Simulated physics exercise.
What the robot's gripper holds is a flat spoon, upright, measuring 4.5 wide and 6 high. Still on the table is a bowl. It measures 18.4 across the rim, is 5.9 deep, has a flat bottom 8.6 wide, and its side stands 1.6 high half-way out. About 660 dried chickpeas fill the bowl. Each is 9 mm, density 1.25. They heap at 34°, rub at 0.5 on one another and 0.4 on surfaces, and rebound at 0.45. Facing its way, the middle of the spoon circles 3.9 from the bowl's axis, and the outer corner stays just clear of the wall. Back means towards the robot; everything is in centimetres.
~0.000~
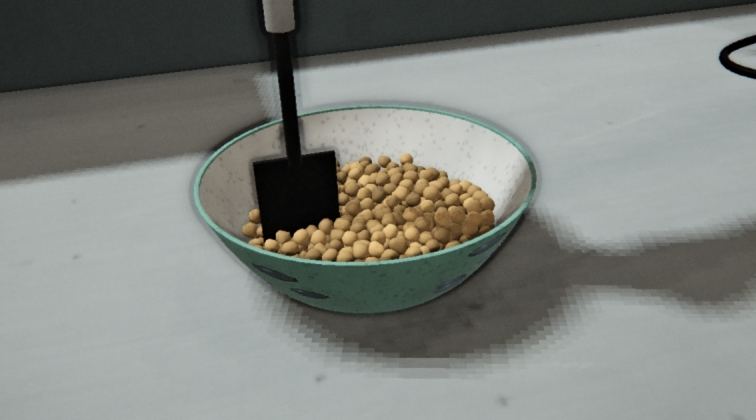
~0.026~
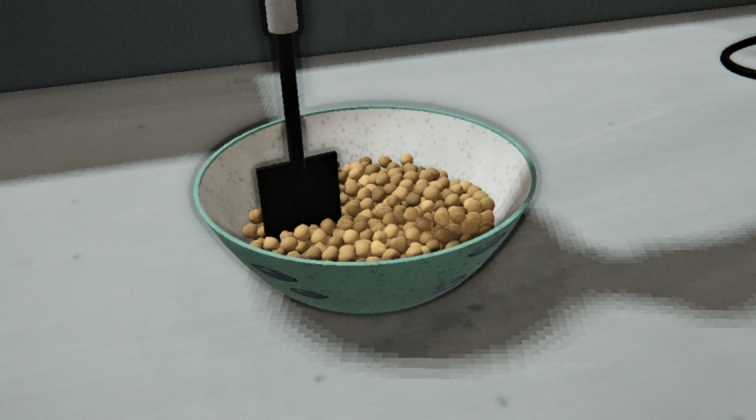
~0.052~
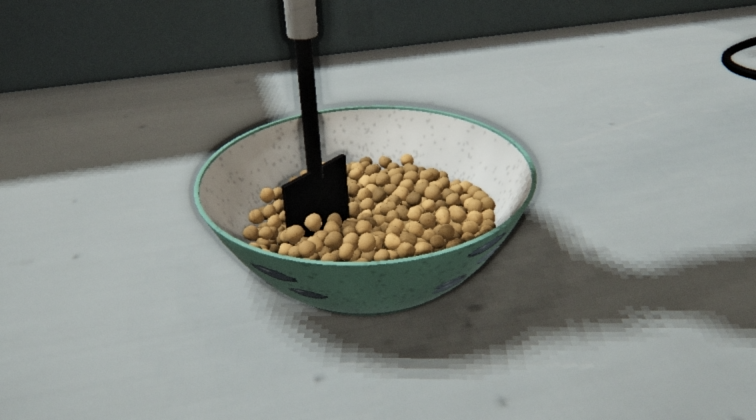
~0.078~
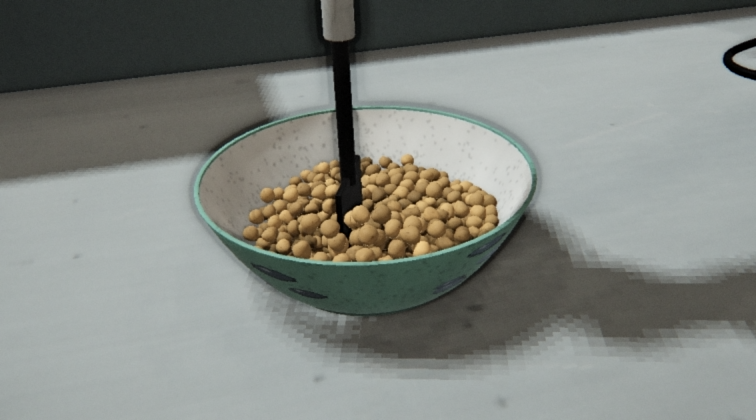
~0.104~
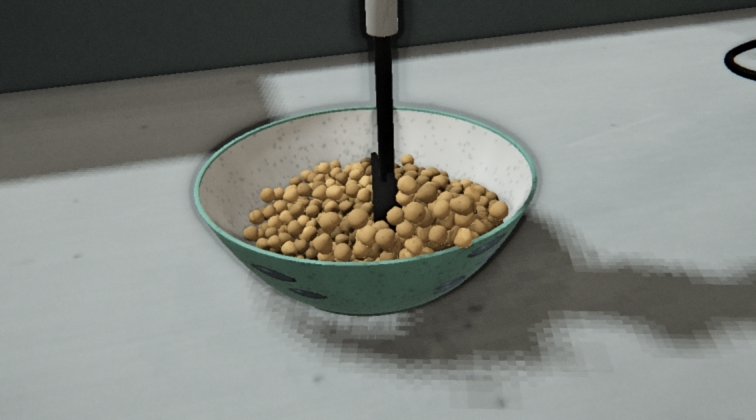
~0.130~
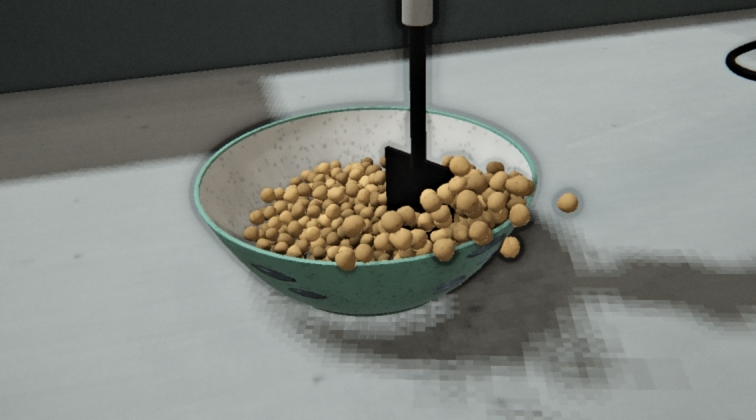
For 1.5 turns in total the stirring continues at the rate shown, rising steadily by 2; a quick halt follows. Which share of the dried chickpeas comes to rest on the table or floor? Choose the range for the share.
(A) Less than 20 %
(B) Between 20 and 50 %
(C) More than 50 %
Option B: Between 20 and 50 %.
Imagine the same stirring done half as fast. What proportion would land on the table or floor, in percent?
That would be some 10 percent.
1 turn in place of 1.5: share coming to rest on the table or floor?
It would be around 25 per cent.
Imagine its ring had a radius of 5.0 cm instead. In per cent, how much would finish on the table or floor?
Then about 15 per cent.
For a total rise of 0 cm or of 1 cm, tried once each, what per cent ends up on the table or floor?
Around 50 percent, then 40 percent.
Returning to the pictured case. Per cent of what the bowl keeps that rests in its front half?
Close to 55 in a hundred.
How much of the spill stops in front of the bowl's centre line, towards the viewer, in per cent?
40 %.
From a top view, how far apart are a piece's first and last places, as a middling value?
Something like 7 centimetres, give or take.
After 0.27 s, 281° round, highest piece 11 above the table; 524 in the bowl, 34 on the table or floor, 102 in flight or on the tool.
After 0.41 s, 79° round, highest piece 10 above the table; 460 in the bowl, 162 on the table or floor, 38 in flight or on the tool.
After 0.68 s, 180° round, highest piece 5 above the table; 450 in the bowl, 210 on the table or floor.
After 1.38 s, 180° round, highest piece 4 above the table; 450 in the bowl, 210 on the table or floor.
At rest, 450 in the bowl, 210 on the table or floor. That is 32 % on the table or floor.
